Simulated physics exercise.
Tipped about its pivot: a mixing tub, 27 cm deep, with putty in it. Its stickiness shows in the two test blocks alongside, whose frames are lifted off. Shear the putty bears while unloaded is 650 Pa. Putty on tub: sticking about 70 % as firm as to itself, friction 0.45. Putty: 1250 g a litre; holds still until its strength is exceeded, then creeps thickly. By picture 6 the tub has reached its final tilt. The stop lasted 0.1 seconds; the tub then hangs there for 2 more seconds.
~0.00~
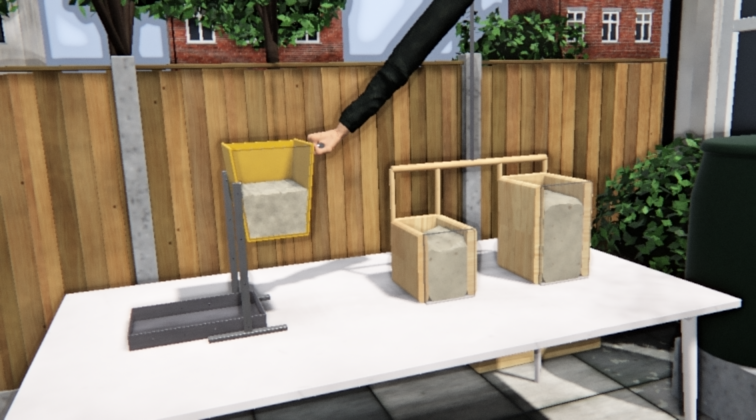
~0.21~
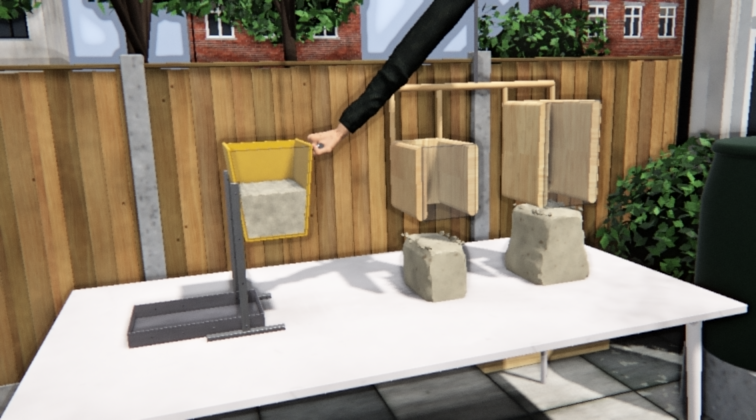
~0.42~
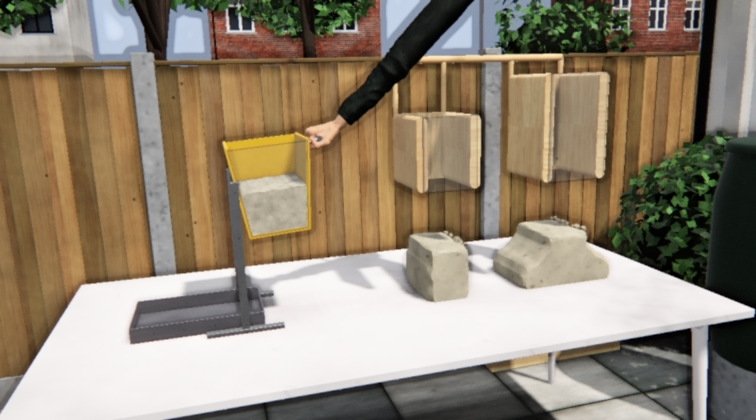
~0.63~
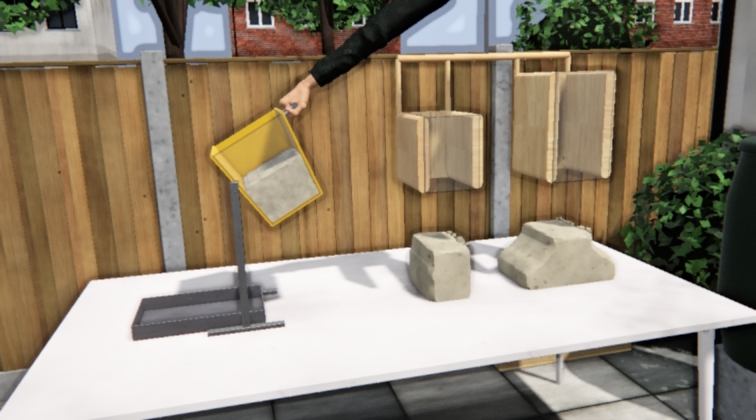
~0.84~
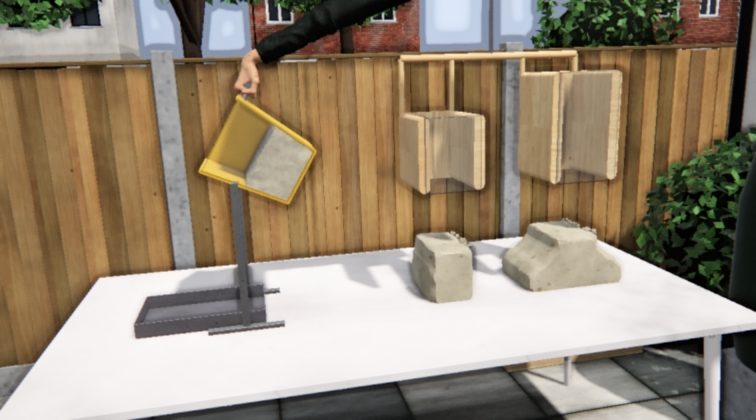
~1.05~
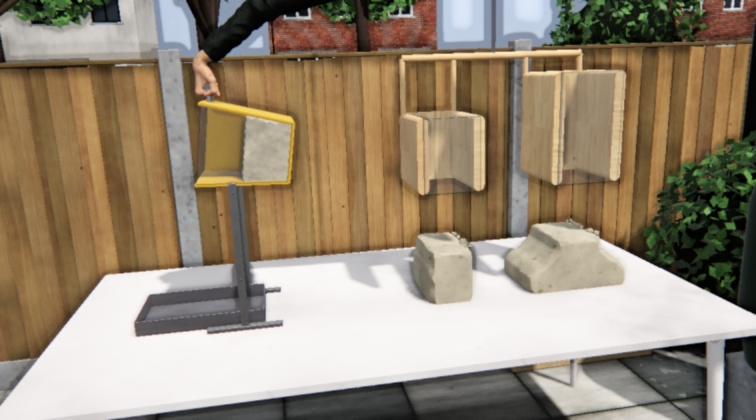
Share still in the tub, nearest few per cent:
100 %.
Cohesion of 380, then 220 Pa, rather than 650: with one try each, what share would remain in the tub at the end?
You'd see 100 percent the first time and 85 percent the second.
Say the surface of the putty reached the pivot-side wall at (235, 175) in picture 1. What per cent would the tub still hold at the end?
About 100 %.
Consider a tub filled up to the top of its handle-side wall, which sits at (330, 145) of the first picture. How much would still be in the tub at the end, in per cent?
In that case close to 100 %.
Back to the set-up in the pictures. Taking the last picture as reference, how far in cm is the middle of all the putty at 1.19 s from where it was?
About 0 cm.
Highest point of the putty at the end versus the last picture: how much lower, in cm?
Roughly 0 cm.
By 1.19 s, the tub is at 82 degrees and holds 100 %.
By 1.36 s, the tub is at 82 degrees and holds 100 %.
By 1.53 s, the tub is at 82 degrees and holds 100 %.
By 1.70 s, the tub is at 82 degrees and holds 100 %.
By 3.05 s, at the end, the tub is at 82 degrees and holds 100 %.
